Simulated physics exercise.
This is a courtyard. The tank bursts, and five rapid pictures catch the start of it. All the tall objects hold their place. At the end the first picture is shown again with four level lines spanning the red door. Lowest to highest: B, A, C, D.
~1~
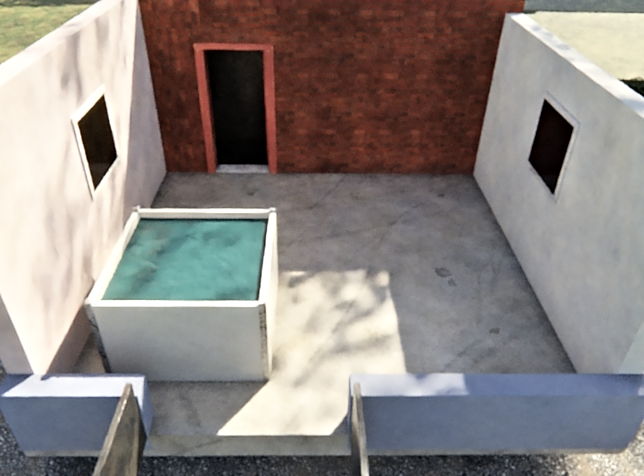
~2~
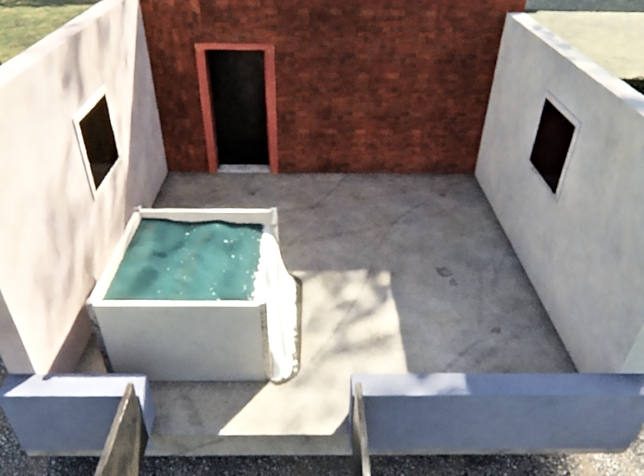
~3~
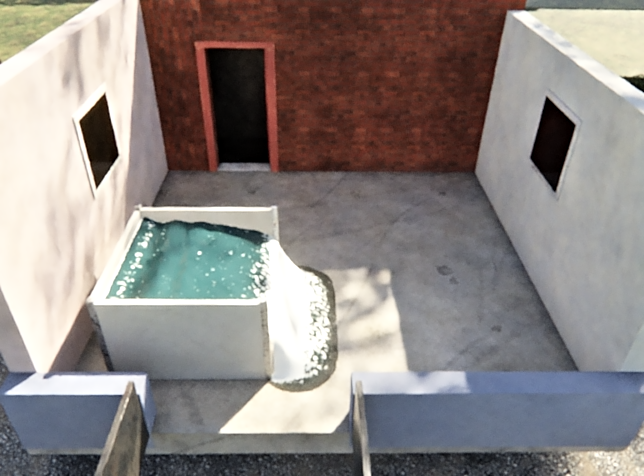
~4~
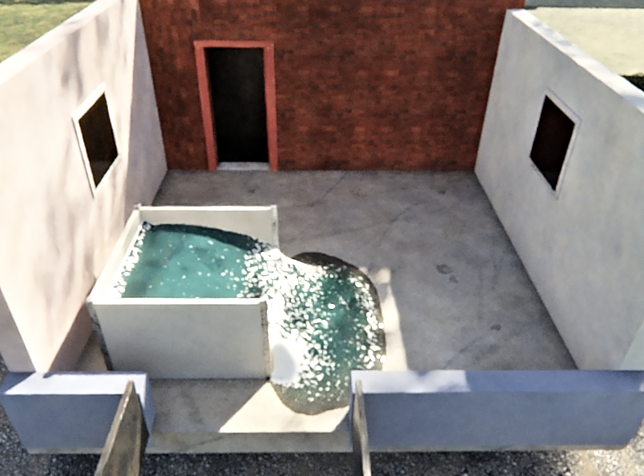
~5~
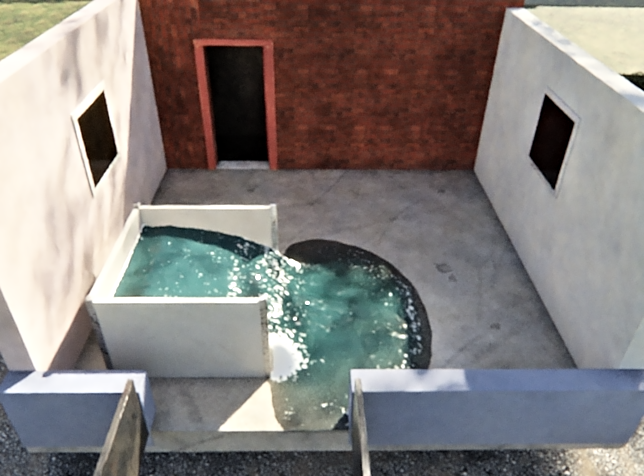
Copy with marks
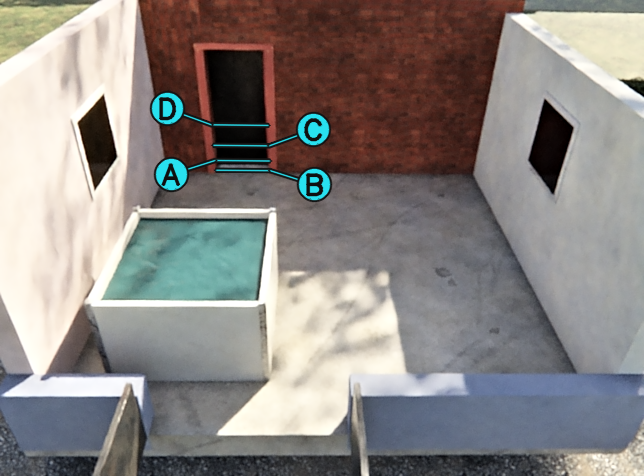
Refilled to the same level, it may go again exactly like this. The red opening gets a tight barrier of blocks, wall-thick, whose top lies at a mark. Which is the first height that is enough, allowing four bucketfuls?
Mark A just does it.
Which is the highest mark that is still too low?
That is mark B.
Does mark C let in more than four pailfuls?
No, that is safe.
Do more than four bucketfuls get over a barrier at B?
Yes, it does.
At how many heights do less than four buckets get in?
Three of the four.
On the marked copy, A at (242, 160); B at (243, 170); C at (241, 145); D at (239, 125); from the bottom up B, A, C, D.
With A, nothing gets over.
With B, about 8 bucketfuls get in.
With C, nothing gets over.
With D, nothing gets over.
